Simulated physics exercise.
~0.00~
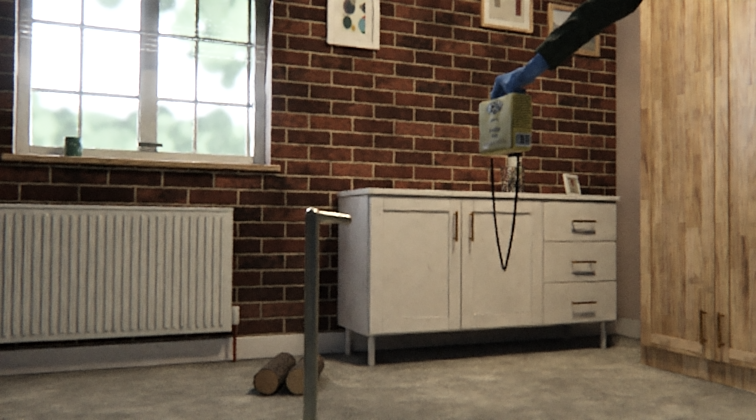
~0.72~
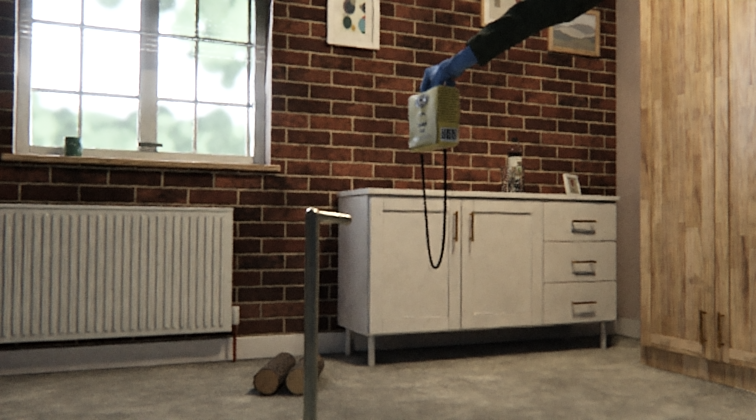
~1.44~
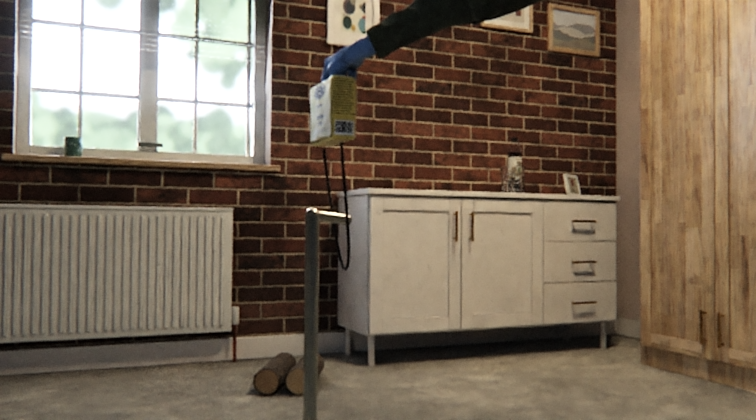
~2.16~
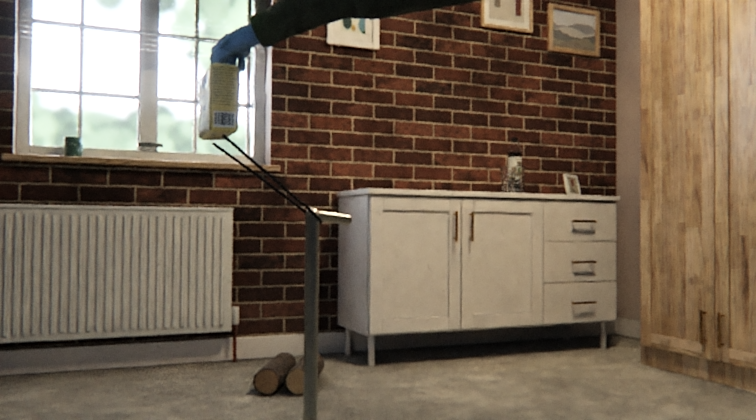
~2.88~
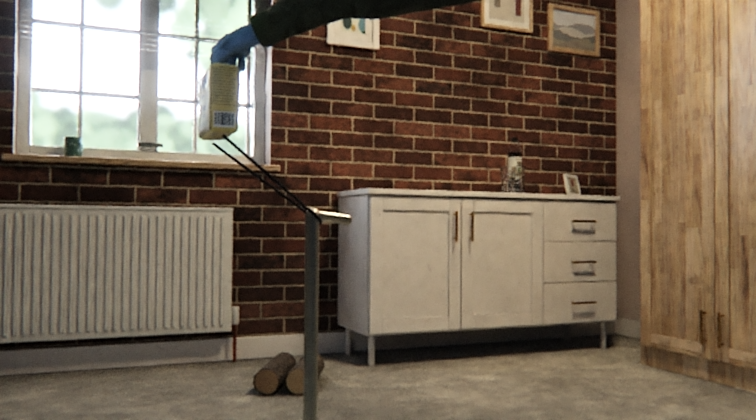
At first, a blue-gloved hand holds a yellow pouch upright in front of a brick wall, with a dark loop of lace dangling well below it. The arm, reaching in from the upper right, carries the pouch left above a white cabinet toward a thin post with a short hook at its top. The pouch passes over the post, while the low-hanging loop meets it. As the hand continues left toward the window, the loop catches and stretches into a taut slant. Finally, the hand stops with the pouch beyond the post, still snagged by its lace.
